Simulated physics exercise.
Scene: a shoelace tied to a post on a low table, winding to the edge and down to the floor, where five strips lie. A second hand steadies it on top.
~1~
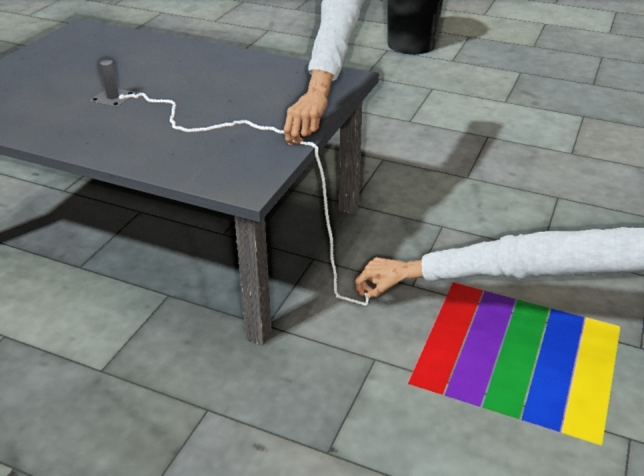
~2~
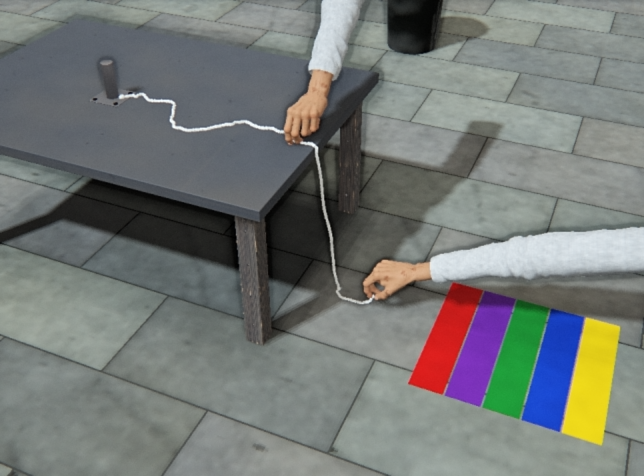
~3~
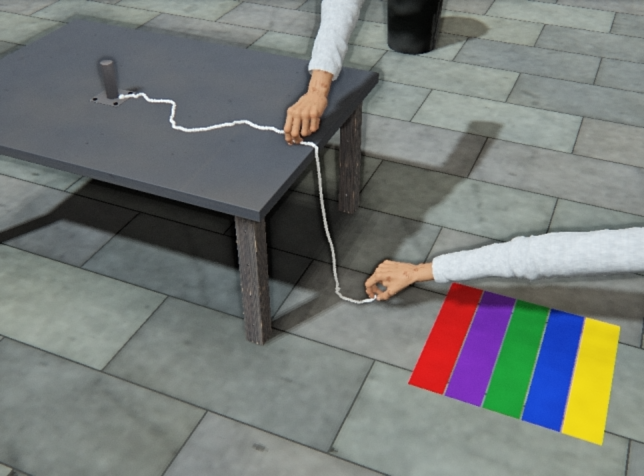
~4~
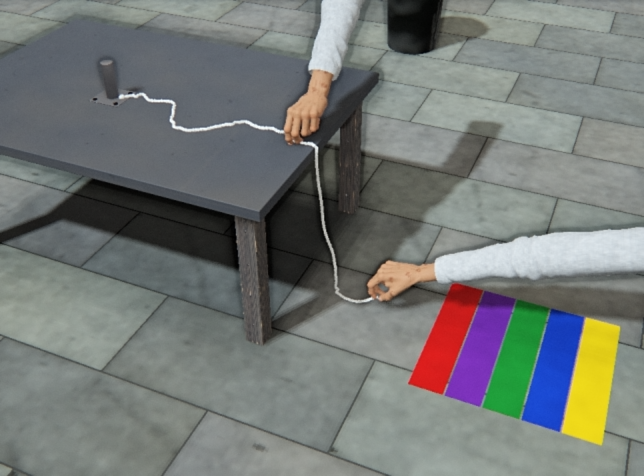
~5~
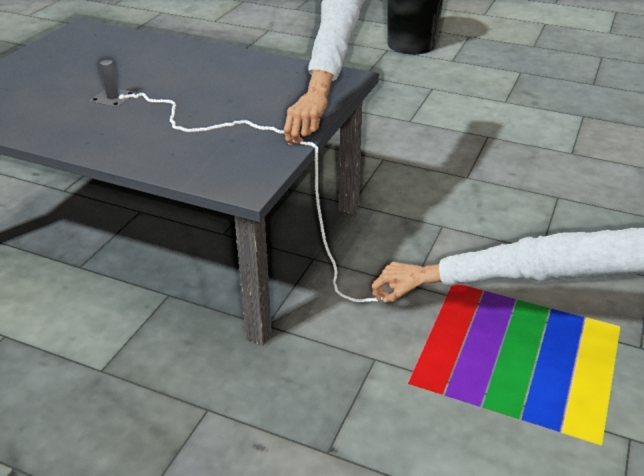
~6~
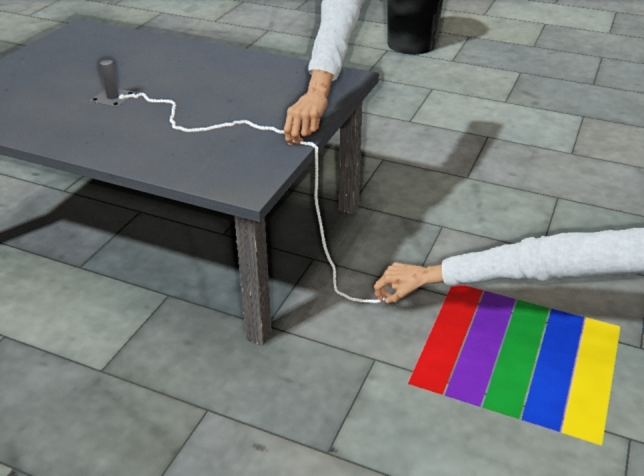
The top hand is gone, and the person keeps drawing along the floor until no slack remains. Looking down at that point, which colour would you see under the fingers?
You would see blue.
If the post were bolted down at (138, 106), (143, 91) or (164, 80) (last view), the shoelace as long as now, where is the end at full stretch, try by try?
Going through them in sequence: (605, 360), (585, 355) and finally (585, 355).
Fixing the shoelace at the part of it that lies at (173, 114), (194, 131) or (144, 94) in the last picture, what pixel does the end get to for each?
It ends up near (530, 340) the first time, (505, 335) the second and (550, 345) the third.
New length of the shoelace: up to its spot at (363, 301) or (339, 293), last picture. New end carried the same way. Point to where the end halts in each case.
Try one: (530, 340); try two: (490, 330).
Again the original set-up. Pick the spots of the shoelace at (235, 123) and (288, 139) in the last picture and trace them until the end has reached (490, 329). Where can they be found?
(280, 137) for the first, (325, 182) for the second.
Early on, end near (489, 329); over purple.
Midway, end near (534, 341); over green.
At the end of the slack, end near (560, 348); over blue. It halts on the blue strip.
